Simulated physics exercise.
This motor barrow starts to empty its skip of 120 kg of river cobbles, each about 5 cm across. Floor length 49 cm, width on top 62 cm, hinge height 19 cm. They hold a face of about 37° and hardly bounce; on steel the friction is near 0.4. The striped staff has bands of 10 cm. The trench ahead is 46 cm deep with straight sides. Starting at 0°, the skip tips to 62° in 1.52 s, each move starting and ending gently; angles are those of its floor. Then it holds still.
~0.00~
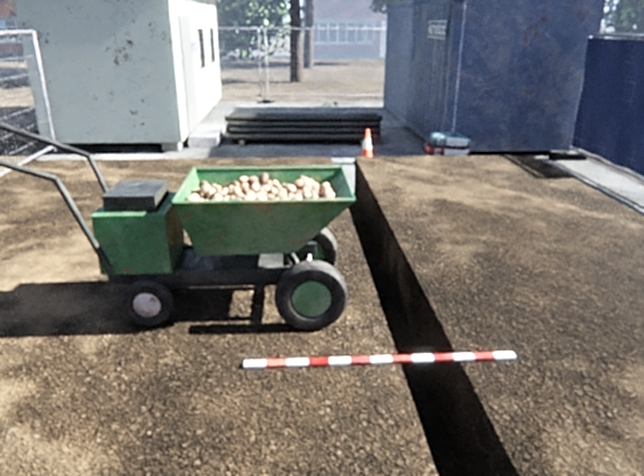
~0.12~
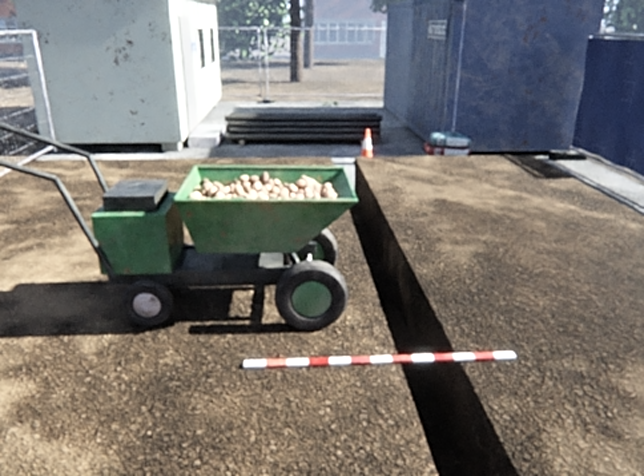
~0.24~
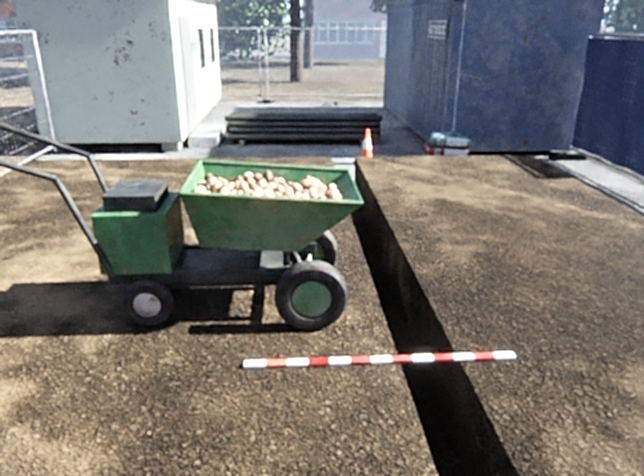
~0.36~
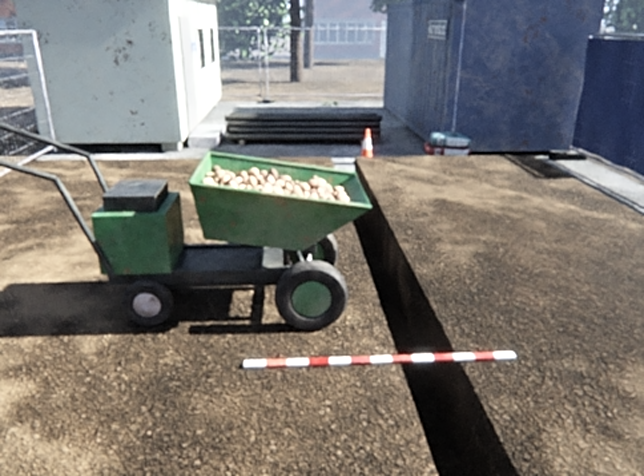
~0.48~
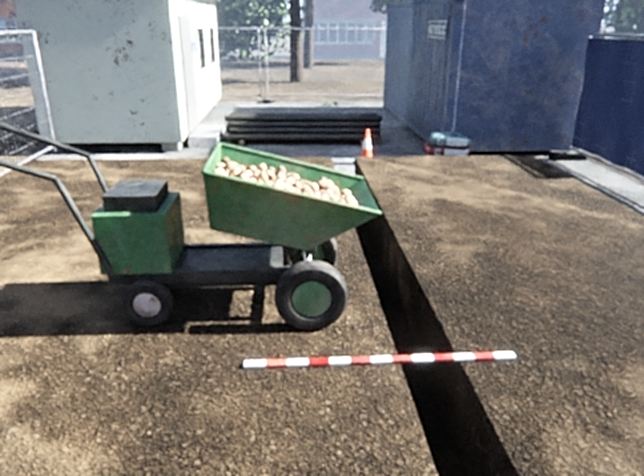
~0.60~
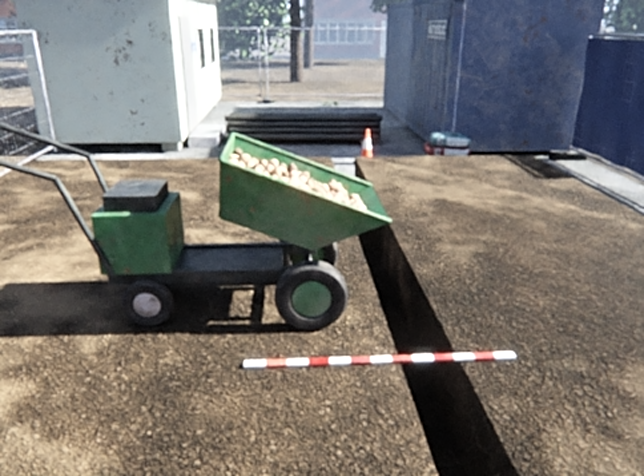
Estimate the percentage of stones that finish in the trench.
Some 49 per cent of it.
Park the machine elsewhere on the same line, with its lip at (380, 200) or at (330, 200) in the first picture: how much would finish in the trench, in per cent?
First some 25, then 75 per cent.
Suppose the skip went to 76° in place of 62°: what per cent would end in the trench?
It would be near 45 per cent.
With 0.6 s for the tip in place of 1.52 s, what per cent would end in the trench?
In that case some 30 per cent.
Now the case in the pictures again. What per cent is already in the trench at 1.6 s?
About 10 per cent by then.
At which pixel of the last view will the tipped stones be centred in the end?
Around (435, 297).
After 1.1 s the floor is at 52°; 100 % in the skip; the foremost stones are at (400, 244).
After 1.6 s the floor is at 62°; 71 % in the skip, 9 % in the trench, 20 % past the trench; the foremost stones are at (469, 286).
After 2.0 s the floor is at 62°; 36 % in the skip, 17 % in the trench, 47 % past the trench; the foremost stones are at (526, 281).
After 3.9 s the floor is at 62°; 0 % in the skip, 49 % in the trench, 51 % past the trench; the foremost stones are at (585, 285).
